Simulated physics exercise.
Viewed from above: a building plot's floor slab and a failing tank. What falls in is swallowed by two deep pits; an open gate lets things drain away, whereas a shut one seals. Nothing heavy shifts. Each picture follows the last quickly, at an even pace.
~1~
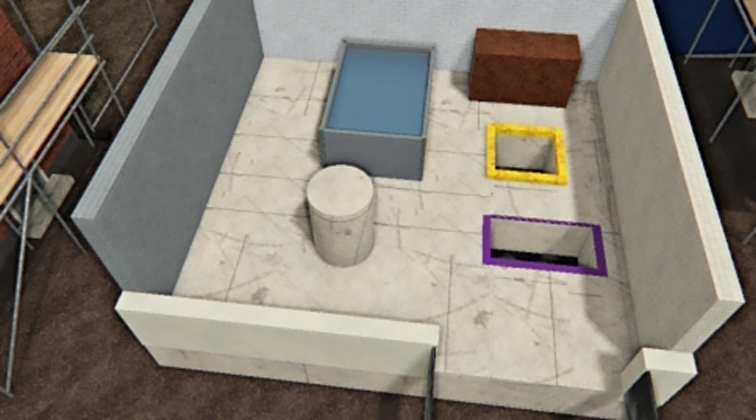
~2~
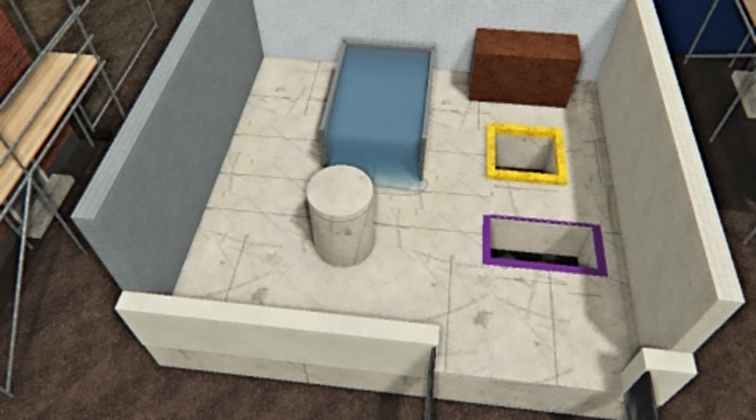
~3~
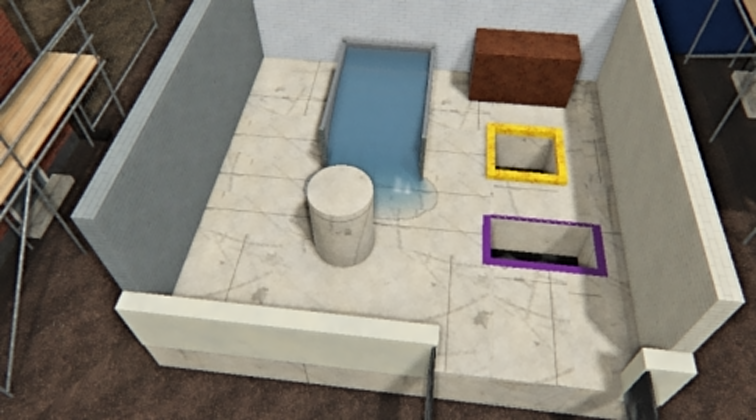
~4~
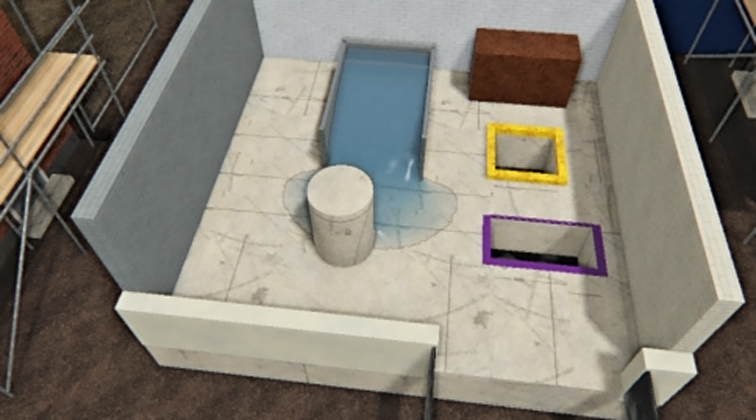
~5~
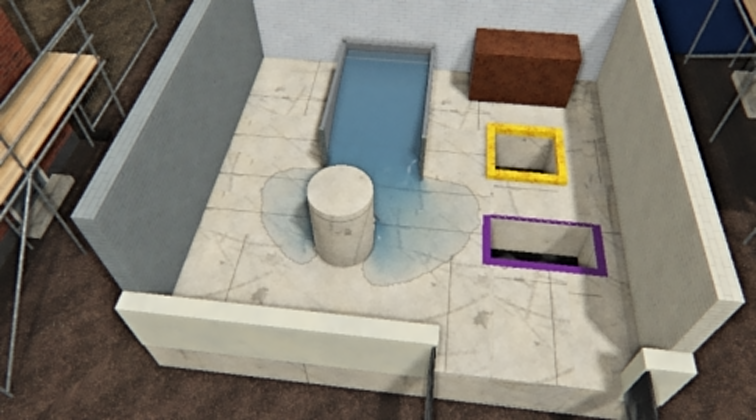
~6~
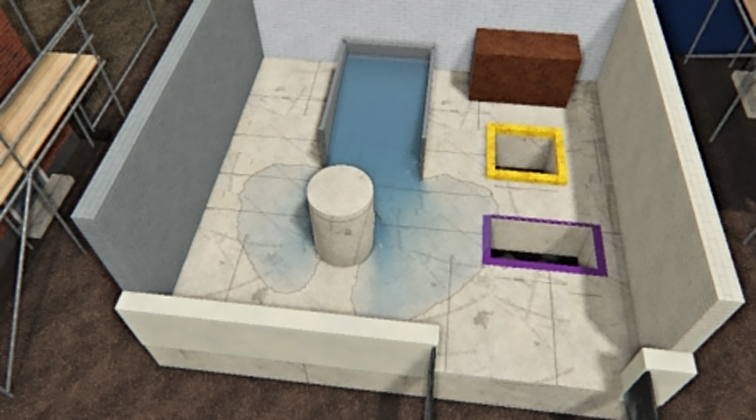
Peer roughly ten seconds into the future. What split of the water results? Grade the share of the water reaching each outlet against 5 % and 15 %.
By my reckoning the gate goes over 15 %, the yellow pit stays under 5 %, the purple pit goes over 15 %.
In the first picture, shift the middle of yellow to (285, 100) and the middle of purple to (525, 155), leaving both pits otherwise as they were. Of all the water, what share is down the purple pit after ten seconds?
Out of every hundred parts, the purple pit gets 4.
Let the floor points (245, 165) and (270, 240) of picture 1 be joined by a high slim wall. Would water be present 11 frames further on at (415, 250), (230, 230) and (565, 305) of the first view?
Taken in turn, the three points are soaked, unsoaked and soaked.
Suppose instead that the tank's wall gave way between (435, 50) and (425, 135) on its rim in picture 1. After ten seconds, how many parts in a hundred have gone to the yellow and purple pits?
Yellow 30 %, purple 30 %.
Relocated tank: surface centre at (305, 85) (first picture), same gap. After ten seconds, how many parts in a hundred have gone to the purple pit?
The purple pit gets around 30 per cent.
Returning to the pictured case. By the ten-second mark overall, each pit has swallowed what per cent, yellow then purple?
Close to 0 in a hundred and 18 in a hundred, in that order.
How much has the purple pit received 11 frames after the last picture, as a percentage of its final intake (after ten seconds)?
I'd say some 10 per cent.
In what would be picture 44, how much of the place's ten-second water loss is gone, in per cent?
It should be close to 75 percent by then.
A moment on, water covers 40 % of the floor; the gate 1 %, the yellow pit 0 %, the purple pit 1 %.
Next, water covers 50 % of the floor; the gate 9 %, the yellow pit 0 %, the purple pit 2 %.
Then, water covers 60 % of the floor; the gate 21 %, the yellow pit 0 %, the purple pit 5 %.
Later, water covers 70 % of the floor; the gate 30 %, the yellow pit 0 %, the purple pit 11 %.
In the end, water covers 90 % of the floor; the gate 38 %, the yellow pit 0 %, the purple pit 19 %.
